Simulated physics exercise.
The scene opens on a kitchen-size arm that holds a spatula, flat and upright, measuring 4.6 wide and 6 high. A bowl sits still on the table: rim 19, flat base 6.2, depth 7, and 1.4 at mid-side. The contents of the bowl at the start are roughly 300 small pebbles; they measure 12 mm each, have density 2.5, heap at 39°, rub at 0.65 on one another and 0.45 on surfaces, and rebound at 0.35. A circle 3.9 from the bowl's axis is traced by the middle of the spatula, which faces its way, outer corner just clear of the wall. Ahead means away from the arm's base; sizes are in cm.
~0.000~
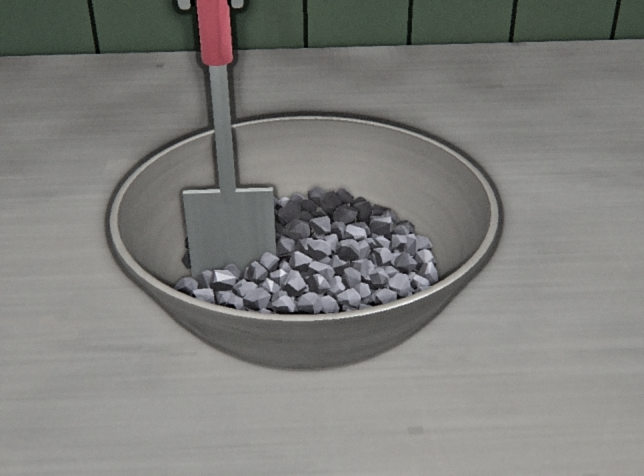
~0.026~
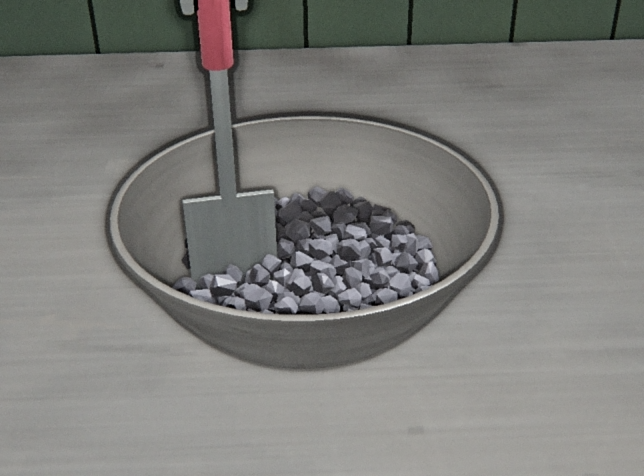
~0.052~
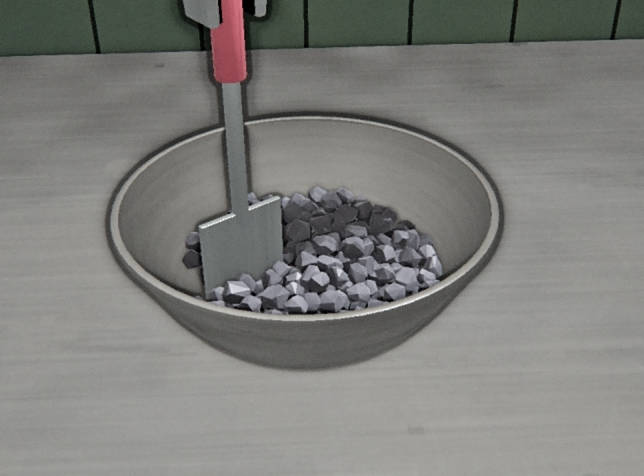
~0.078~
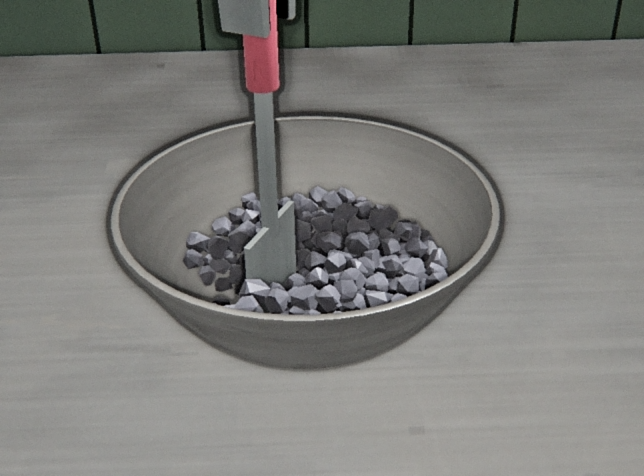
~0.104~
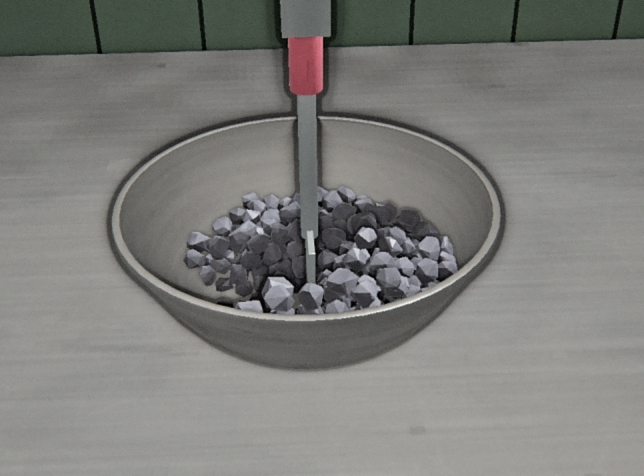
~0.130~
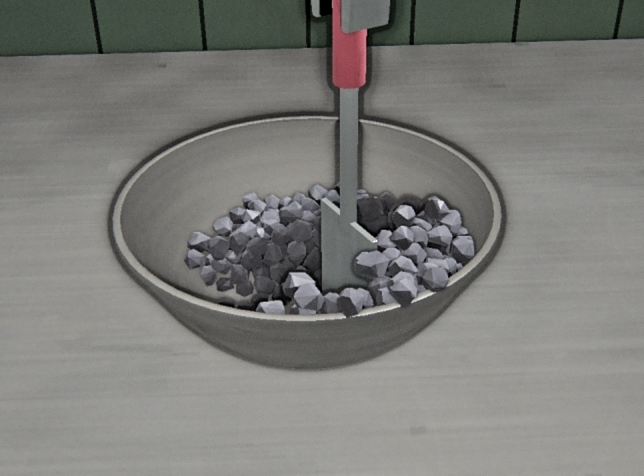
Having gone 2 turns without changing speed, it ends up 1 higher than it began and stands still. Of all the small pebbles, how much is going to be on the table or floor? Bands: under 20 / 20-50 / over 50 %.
20-50 %.
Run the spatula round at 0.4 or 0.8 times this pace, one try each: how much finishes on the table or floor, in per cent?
First try close to 5, second close to 30, in per cent.
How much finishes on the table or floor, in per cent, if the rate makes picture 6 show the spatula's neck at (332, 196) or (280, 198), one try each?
First try: Around 35 %; second try: Around 15 %.
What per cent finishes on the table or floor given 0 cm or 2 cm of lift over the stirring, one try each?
First try about 45 per cent, second about 35 per cent.
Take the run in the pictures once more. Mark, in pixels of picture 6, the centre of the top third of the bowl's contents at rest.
I'd put it at about (241, 274).
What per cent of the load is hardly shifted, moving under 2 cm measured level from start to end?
About 5 percent.
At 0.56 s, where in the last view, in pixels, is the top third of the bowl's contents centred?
Centre, approx.: (407, 188).
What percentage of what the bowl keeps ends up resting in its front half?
Around 50 per cent of what the bowl keeps.
By 0.34 s, 351° round, highest piece 12 above the table; 225 in the bowl, 20 on the table or floor, 52 in flight or on the tool.
By 0.56 s, 222° round, highest piece 9 above the table; 196 in the bowl, 93 on the table or floor, 8 in flight or on the tool.
By 0.87 s, 0° round, highest piece 6 above the table; 180 in the bowl, 117 on the table or floor.
By 1.57 s, 0° round, highest piece 6 above the table; 180 in the bowl, 117 on the table or floor.
Final count, 180 in the bowl, 117 on the table or floor. That is 39 % on the table or floor.
